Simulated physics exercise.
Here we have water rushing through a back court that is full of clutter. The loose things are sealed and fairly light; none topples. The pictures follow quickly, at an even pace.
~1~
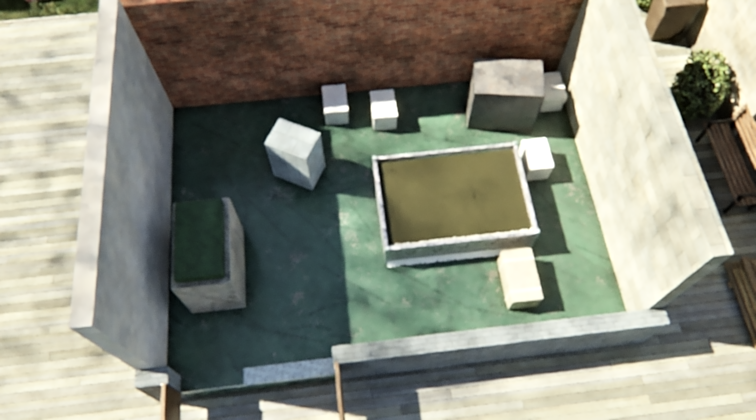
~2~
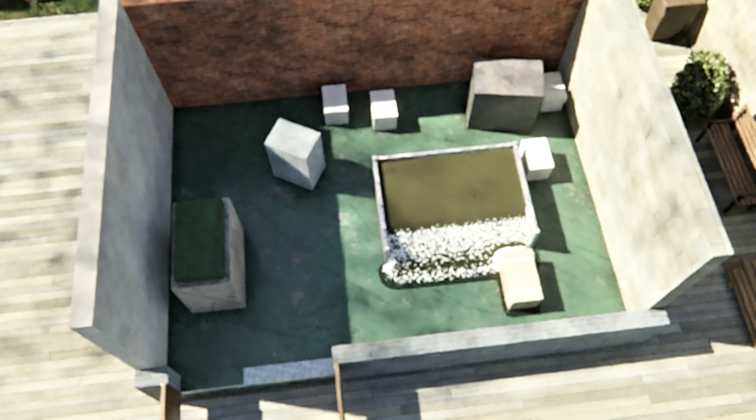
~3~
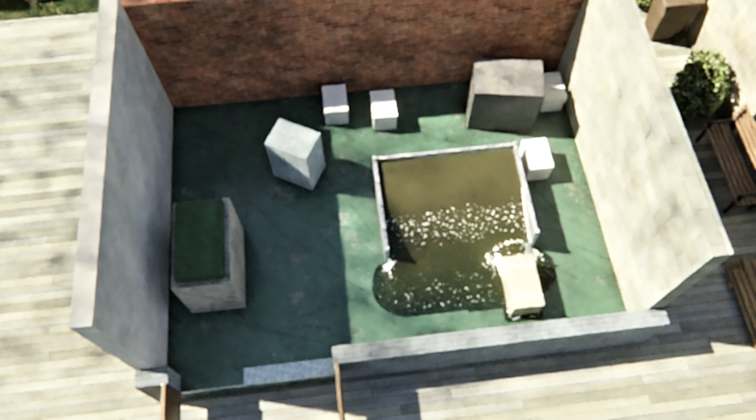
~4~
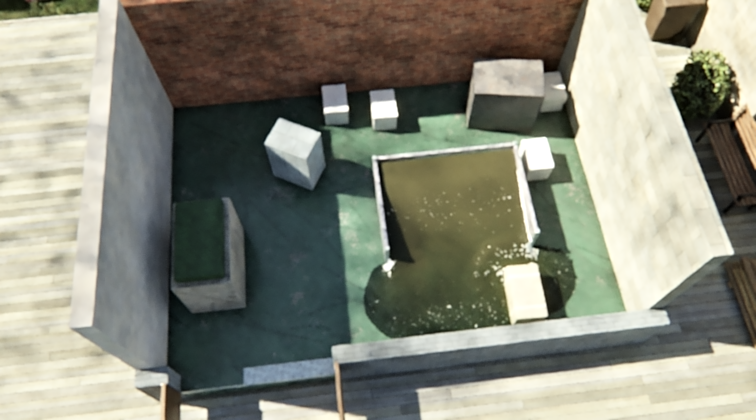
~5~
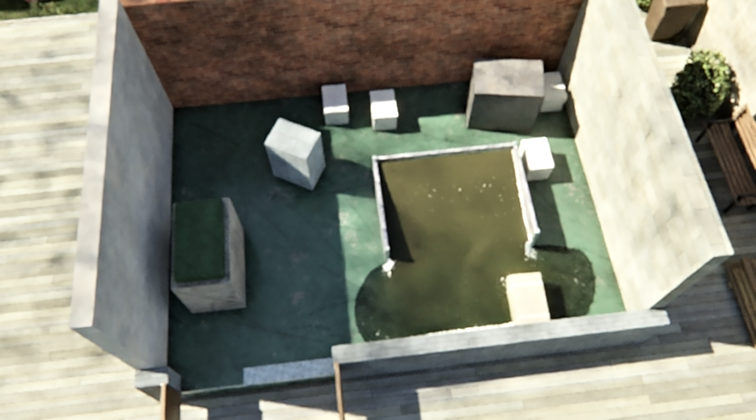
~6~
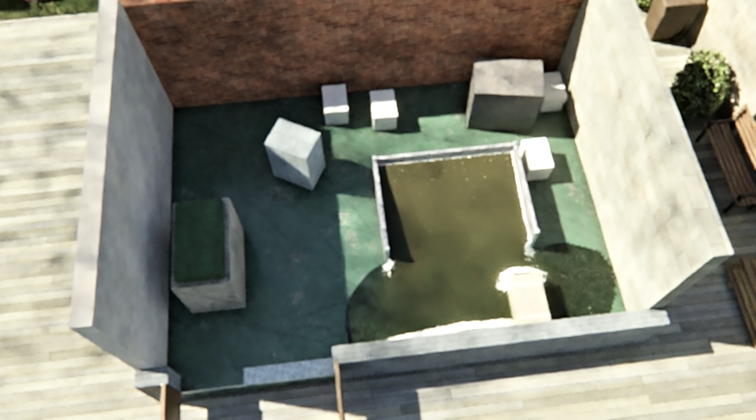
Murky water bursting from a low rectangular basin in a walled courtyard, foaming white, then spreading around a pale block beside the front ledge.
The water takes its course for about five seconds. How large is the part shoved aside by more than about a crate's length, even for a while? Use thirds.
Share: One to two thirds.
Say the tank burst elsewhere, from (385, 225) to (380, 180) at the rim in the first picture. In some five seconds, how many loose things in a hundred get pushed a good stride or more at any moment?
Roughly 0 per cent.
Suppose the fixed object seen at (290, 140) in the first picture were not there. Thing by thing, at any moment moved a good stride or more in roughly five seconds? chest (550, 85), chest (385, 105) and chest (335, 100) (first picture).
In turn: Less than that, never so far, never so far.
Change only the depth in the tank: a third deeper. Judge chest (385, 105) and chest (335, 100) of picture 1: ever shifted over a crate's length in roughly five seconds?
One after the other: Not that far, never so far.
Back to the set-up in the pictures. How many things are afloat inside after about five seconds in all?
The number is 2.
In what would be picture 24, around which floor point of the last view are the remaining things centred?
Roughly at (470, 127).
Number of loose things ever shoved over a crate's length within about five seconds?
I count 2.
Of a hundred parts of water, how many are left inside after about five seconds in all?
Roughly 92 per cent.
A moment on, 0 of 5 are well off their spots; 0 afloat.
Next, 1 of 5 are well off their spots; 1 afloat.
Later, 1 of 5 are well off their spots; 1 afloat.
In the end, 2 of 5 are well off their spots, and 2 have been at some point; 2 afloat.
